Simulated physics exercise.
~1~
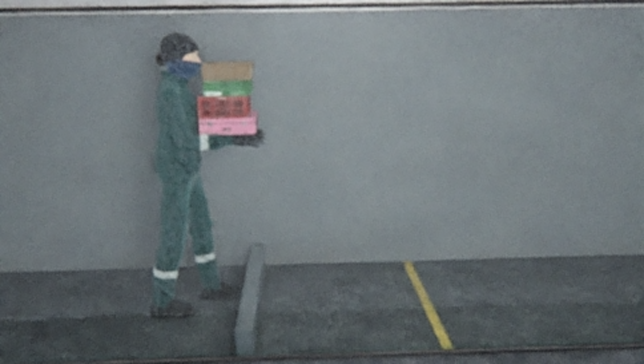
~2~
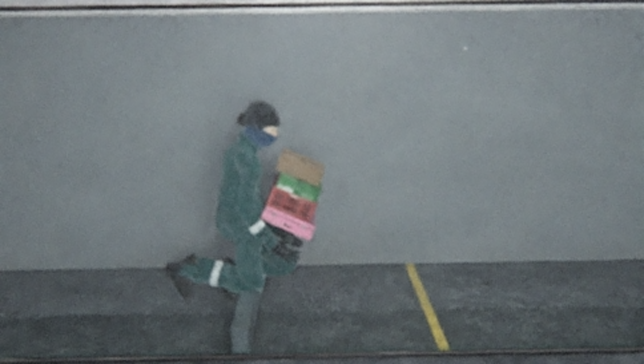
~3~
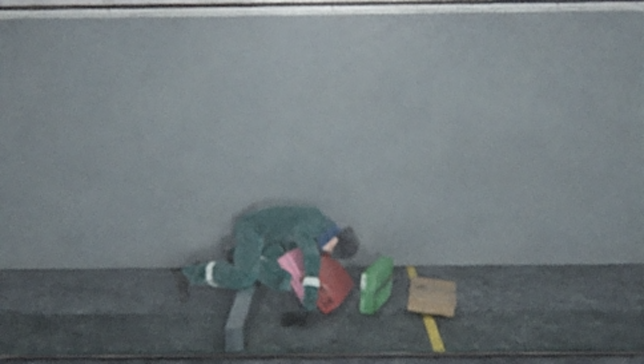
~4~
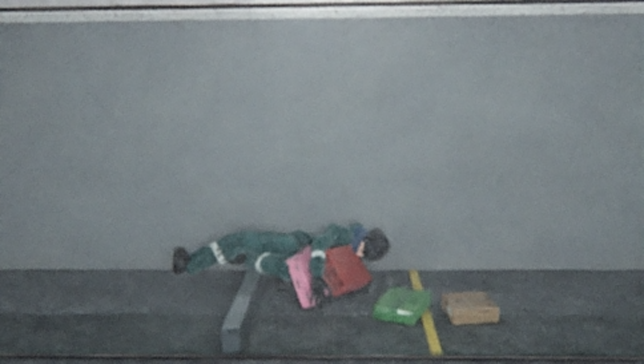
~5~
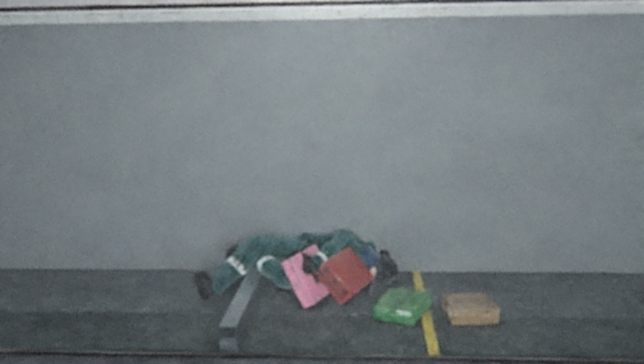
A person in dark green overalls, a dark cap and a blue face covering stands at left, seen from the side against a plain grey wall, arms around a stack of brown, green, red and pink boxes. A low grey rail lies at the feet, and a yellow line crosses the dark floor farther right. The person pitches forward over the rail, one leg lifting behind as the stack tilts. The body drops and the boxes spill rightward. The person ends slumped face down across the rail, pink and red boxes alongside, the green one just short of the line and the brown one beyond it.
